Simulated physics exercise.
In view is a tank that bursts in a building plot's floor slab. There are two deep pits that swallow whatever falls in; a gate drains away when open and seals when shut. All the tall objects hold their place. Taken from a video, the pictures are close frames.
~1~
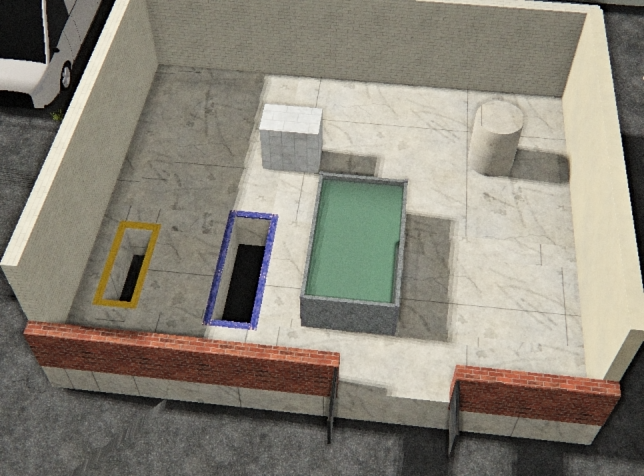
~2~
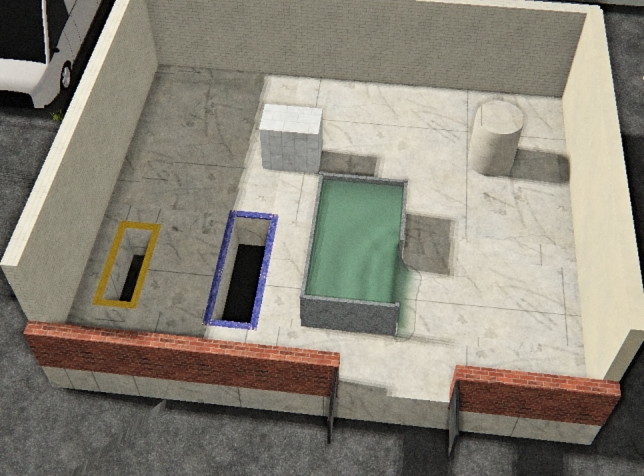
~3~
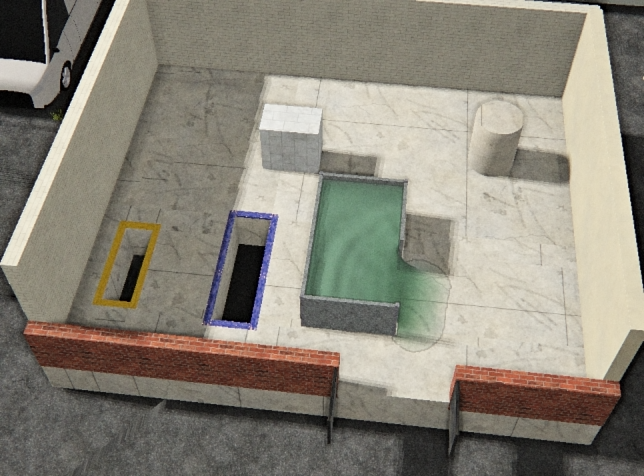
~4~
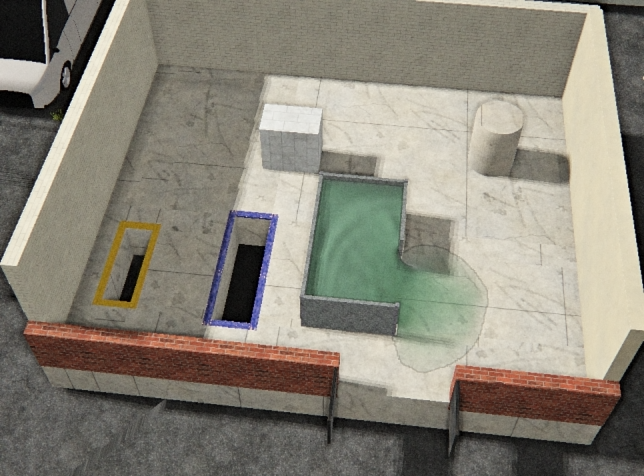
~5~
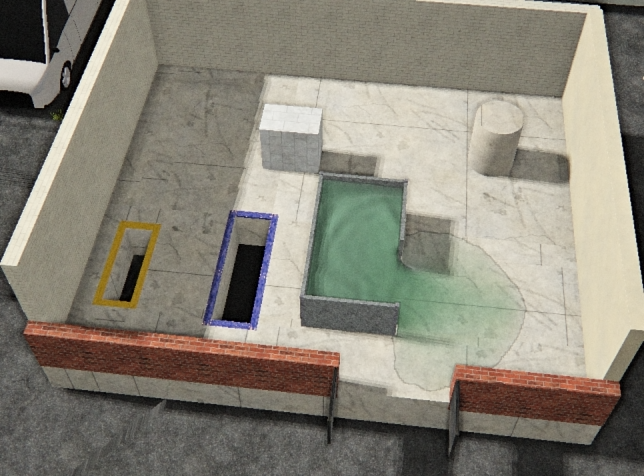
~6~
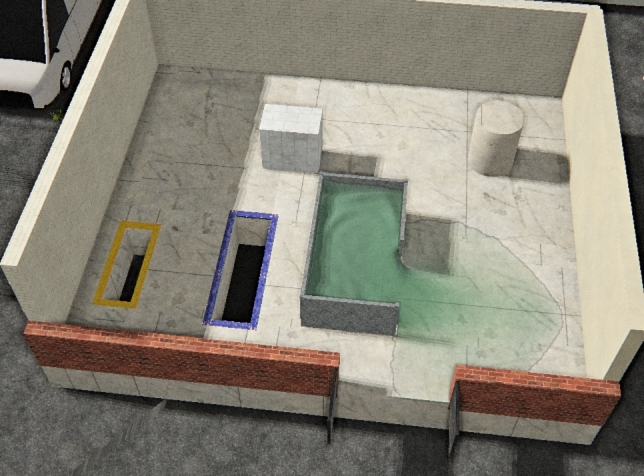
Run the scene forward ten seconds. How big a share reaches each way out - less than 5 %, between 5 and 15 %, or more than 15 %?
Shares: The gate gets between 5 and 15 %, the yellow pit gets less than 5 %, the blue pit gets less than 5 %.
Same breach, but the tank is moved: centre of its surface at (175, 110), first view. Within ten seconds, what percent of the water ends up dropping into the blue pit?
I'd put the blue pit near 15 per cent of the whole.
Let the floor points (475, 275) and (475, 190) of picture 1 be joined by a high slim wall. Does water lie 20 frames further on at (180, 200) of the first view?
Waterless.
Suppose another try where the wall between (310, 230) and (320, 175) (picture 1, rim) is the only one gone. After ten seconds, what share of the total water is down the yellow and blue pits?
Lab note - share by pit: Yellow 8 %, blue 50 %.
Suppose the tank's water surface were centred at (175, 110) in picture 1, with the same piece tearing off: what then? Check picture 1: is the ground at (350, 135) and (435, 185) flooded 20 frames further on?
Outcome, point 1 then point 2: Unwetted / inundated.
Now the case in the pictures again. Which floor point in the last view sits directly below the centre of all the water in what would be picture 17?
About (449, 296) in the last view.
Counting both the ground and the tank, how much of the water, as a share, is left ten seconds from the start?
Some 88 per cent has not gone.
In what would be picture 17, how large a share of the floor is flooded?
My estimate is close to 20 per cent.
A moment on, water covers 20 % of the floor; the gate 0 %, the yellow pit 0 %, the blue pit 0 %.
Next, water covers 20 % of the floor; the gate 1 %, the yellow pit 0 %, the blue pit 0 %.
Then, water covers 30 % of the floor; the gate 2 %, the yellow pit 0 %, the blue pit 0 %.
Later, water covers 55 % of the floor; the gate 6 %, the yellow pit 0 %, the blue pit 0 %.
In the end, water covers 80 % of the floor; the gate 10 %, the yellow pit 0 %, the blue pit 1 %.
